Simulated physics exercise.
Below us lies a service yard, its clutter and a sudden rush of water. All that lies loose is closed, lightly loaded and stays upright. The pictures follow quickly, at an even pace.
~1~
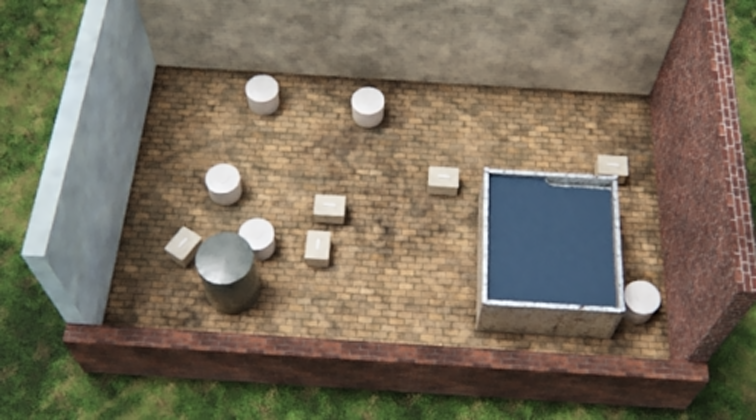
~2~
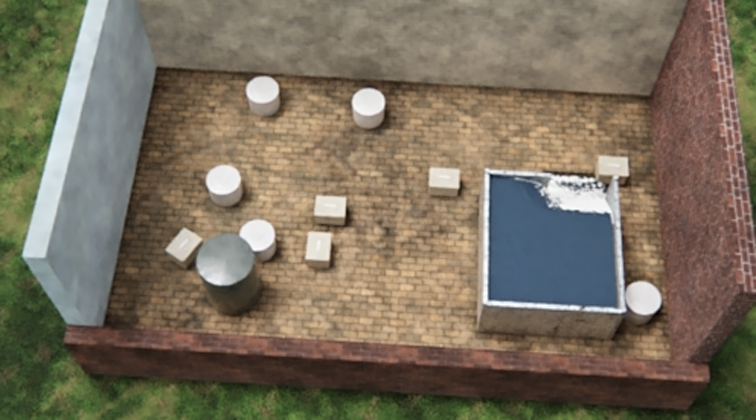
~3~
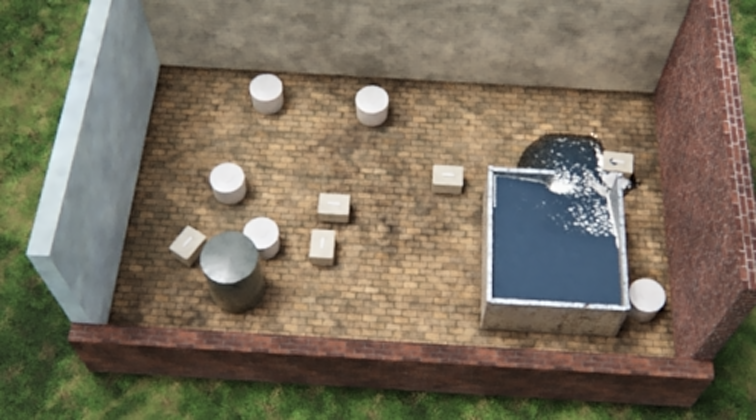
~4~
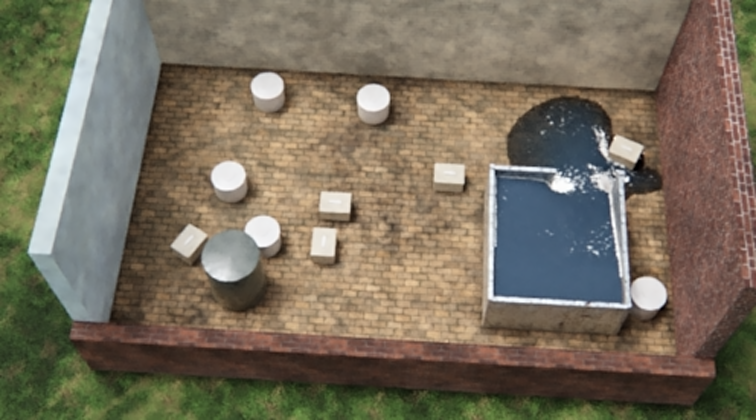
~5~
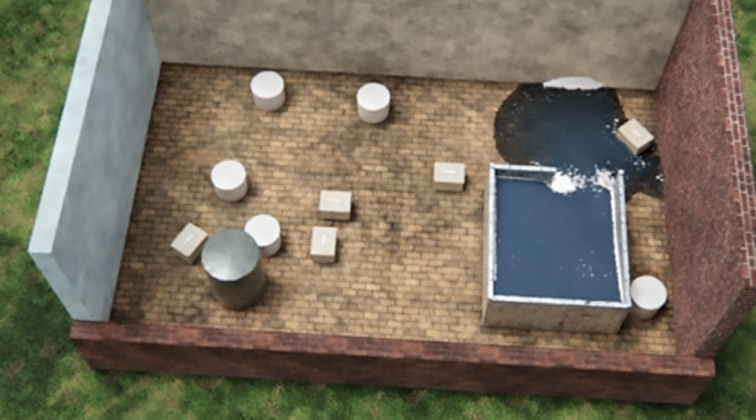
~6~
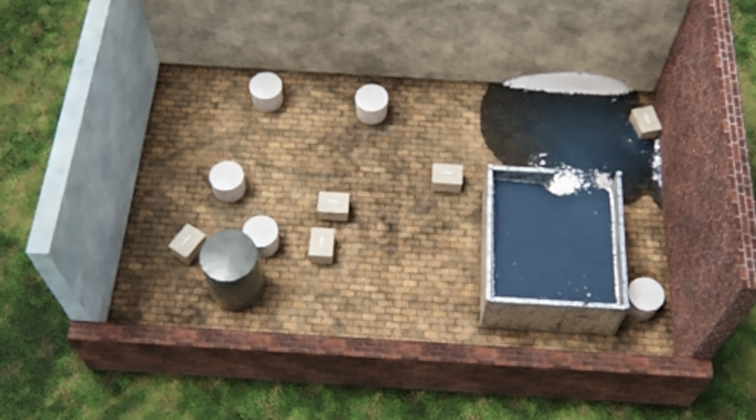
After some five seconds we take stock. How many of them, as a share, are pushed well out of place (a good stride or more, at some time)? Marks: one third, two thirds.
It is one to two thirds.
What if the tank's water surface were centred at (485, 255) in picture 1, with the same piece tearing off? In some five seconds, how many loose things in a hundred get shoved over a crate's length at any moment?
I make it 40 per cent.
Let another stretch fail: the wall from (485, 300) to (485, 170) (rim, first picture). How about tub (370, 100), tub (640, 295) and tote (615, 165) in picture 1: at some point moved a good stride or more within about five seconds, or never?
As listed: Swept aside, not that far, no.
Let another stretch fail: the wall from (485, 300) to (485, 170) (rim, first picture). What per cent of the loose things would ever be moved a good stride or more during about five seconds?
I make it 80 per cent.
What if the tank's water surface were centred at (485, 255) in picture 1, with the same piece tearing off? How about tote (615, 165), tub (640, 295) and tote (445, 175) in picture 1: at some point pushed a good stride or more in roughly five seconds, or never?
As listed: Swept aside, swept aside, not that far.
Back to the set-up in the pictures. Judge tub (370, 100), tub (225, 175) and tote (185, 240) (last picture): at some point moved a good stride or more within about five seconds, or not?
One after the other: That far or more, short of that, no.
A moment on, 1 of 10 are well off their spots; 1 afloat.
Next, 1 of 10 are well off their spots; 1 afloat.
Later, 2 of 10 are well off their spots; 1 afloat.
In the end, 4 of 10 are well off their spots, and 4 have been at some point; 2 afloat.
